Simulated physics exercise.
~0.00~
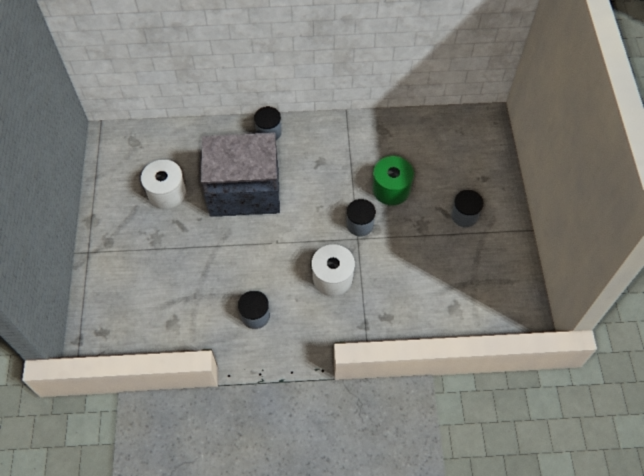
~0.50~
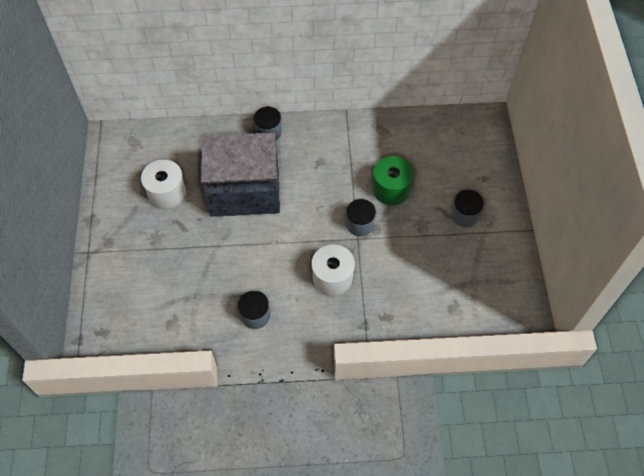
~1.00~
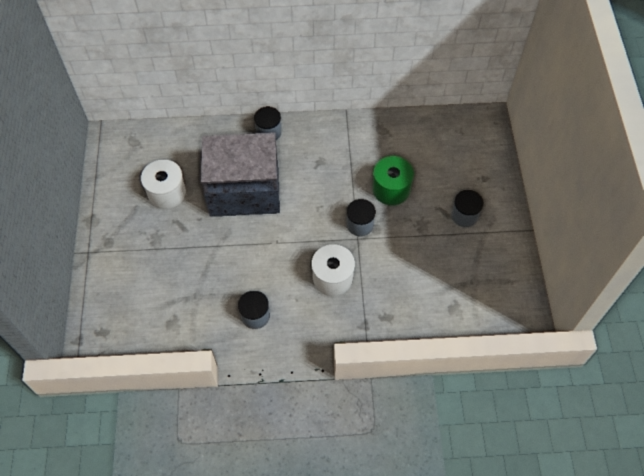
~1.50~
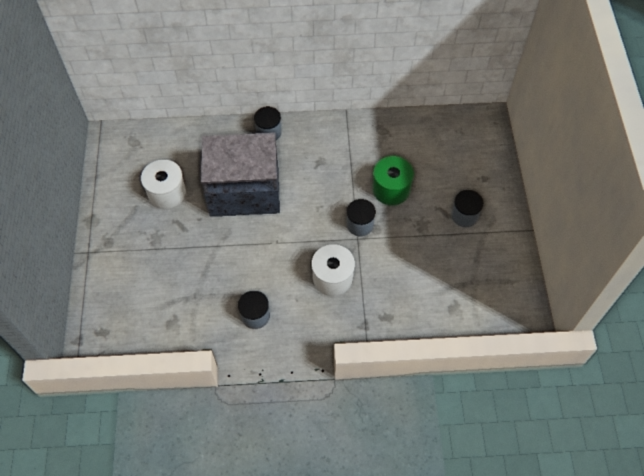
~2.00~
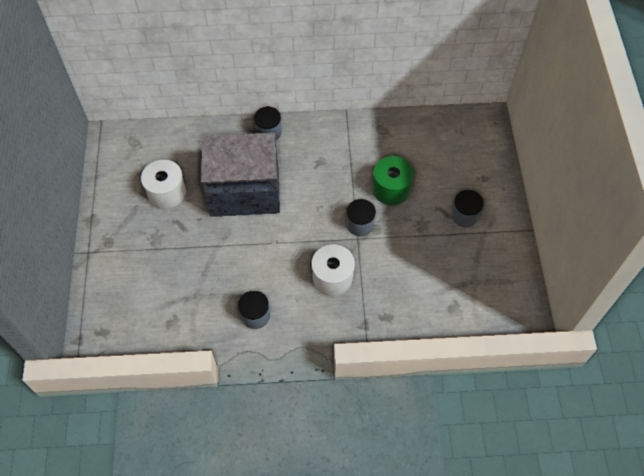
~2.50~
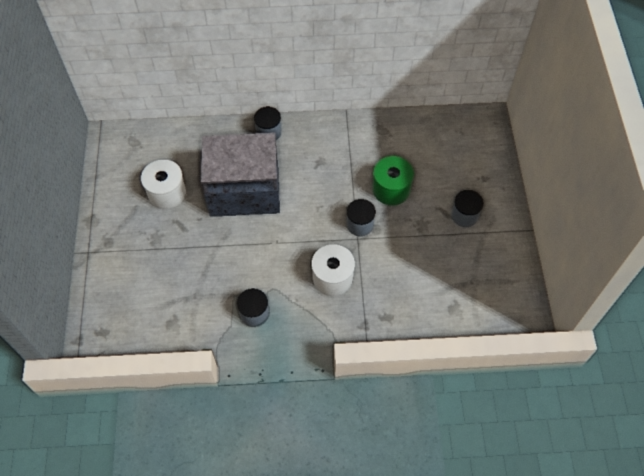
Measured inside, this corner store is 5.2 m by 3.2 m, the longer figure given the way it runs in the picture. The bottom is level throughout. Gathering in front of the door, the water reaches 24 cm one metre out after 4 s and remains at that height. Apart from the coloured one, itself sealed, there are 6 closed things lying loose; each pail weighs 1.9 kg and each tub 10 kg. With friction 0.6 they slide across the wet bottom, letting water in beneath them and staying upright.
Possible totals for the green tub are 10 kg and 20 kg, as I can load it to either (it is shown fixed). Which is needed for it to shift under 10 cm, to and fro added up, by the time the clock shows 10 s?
The heavier one is needed and sufficient.
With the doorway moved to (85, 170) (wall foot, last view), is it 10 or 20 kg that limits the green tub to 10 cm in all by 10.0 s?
For that position, the bigger mass alone succeeds.
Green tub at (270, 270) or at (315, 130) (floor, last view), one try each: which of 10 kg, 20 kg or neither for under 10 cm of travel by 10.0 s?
For the first spot both come up short, for the second only the heavier suffices.
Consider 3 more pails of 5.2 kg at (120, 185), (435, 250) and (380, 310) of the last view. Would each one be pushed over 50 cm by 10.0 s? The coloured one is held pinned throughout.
Listed in turn, they go over the bar, beneath the bar, beneath the bar.
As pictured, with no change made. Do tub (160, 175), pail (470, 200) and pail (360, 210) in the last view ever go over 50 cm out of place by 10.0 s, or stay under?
First above the mark, second below the mark, third above the mark.
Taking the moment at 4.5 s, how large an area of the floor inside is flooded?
Flooded: Near 7.5 m2.
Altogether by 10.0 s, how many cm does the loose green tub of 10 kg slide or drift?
All together it comes to about 120 cm.
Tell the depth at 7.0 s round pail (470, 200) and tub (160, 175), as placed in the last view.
About 2 and 5 cm.
After 3.5 s the green tub would be 0 cm from its start with 10 kg and 0 cm from its start with 20 kg; 0 cm of water round it then.
After 4.5 s the green tub would be 0 cm from its start with 10 kg and 0 cm from its start with 20 kg; 0 cm of water round it then.
After 7.0 s the green tub would be 2 cm from its start with 10 kg and 0 cm from its start with 20 kg; 5 cm of water round it then.
After 10.0 s the green tub would be 118 cm from its start with 10 kg and 0 cm from its start with 20 kg; 8 cm of water round it then.
